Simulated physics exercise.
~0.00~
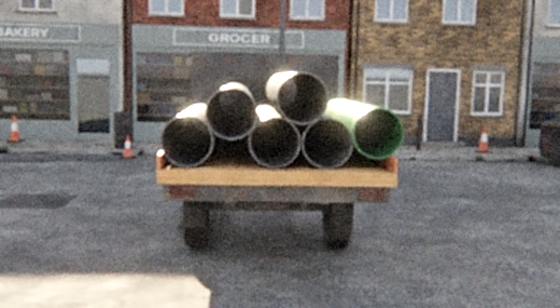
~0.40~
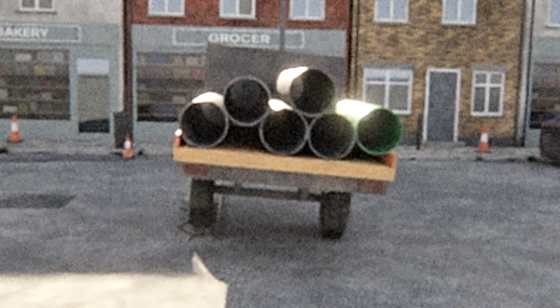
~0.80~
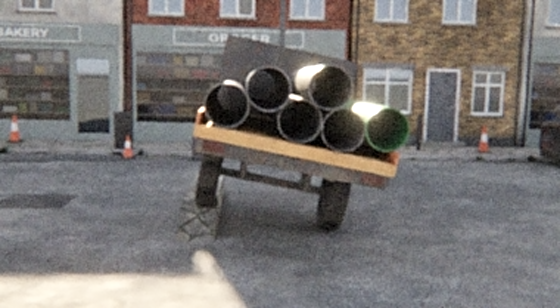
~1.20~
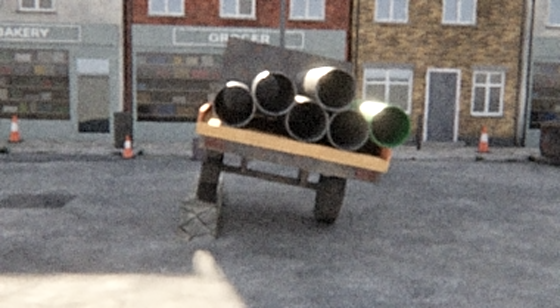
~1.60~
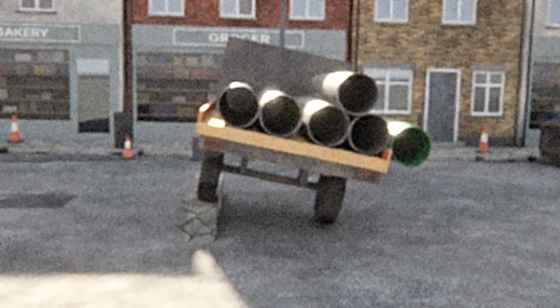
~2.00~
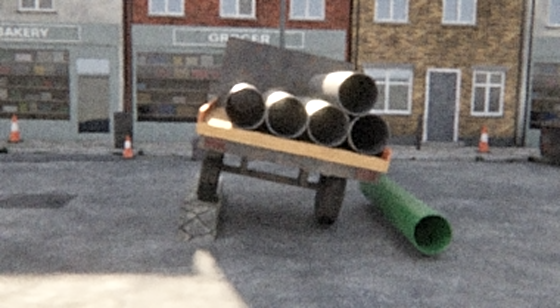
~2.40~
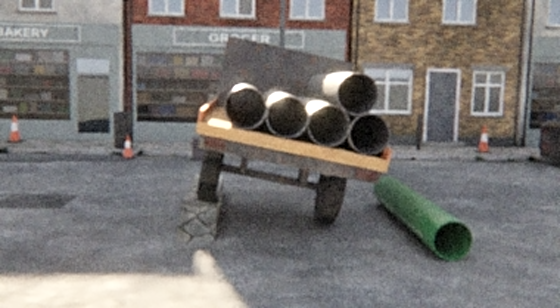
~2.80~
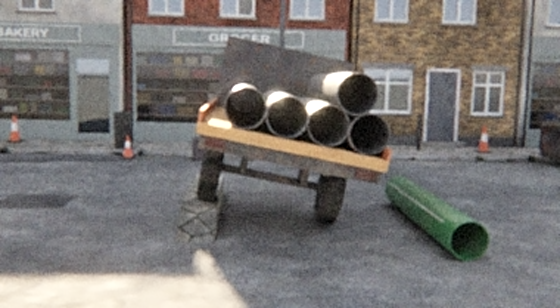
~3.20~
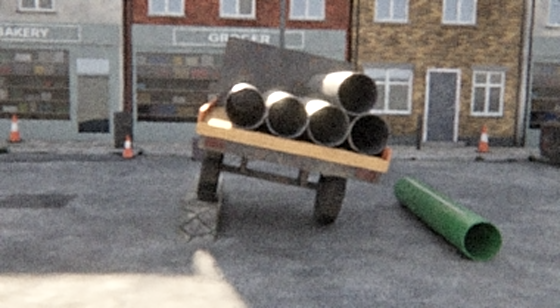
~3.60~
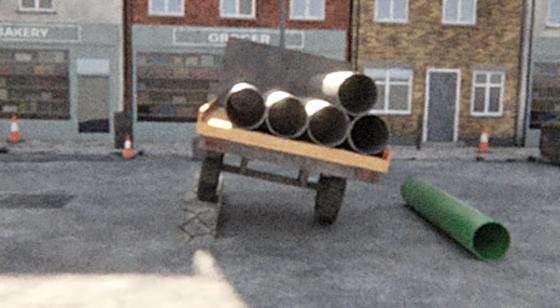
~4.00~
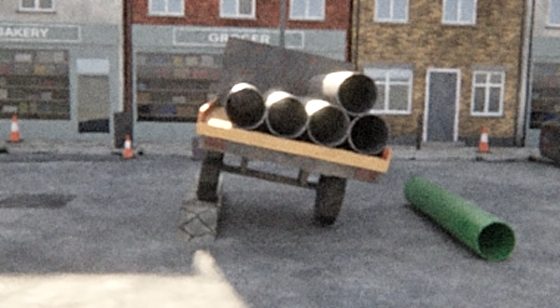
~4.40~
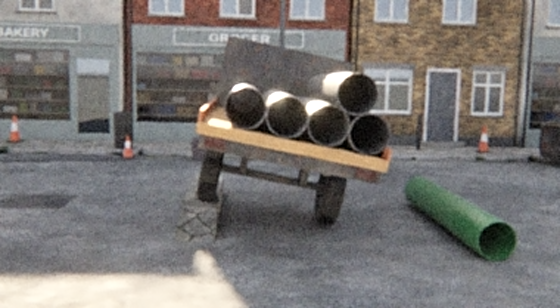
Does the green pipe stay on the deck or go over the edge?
The green pipe goes over the right edge of the leaning deck and ends up lying on the road to the right of the vehicle.
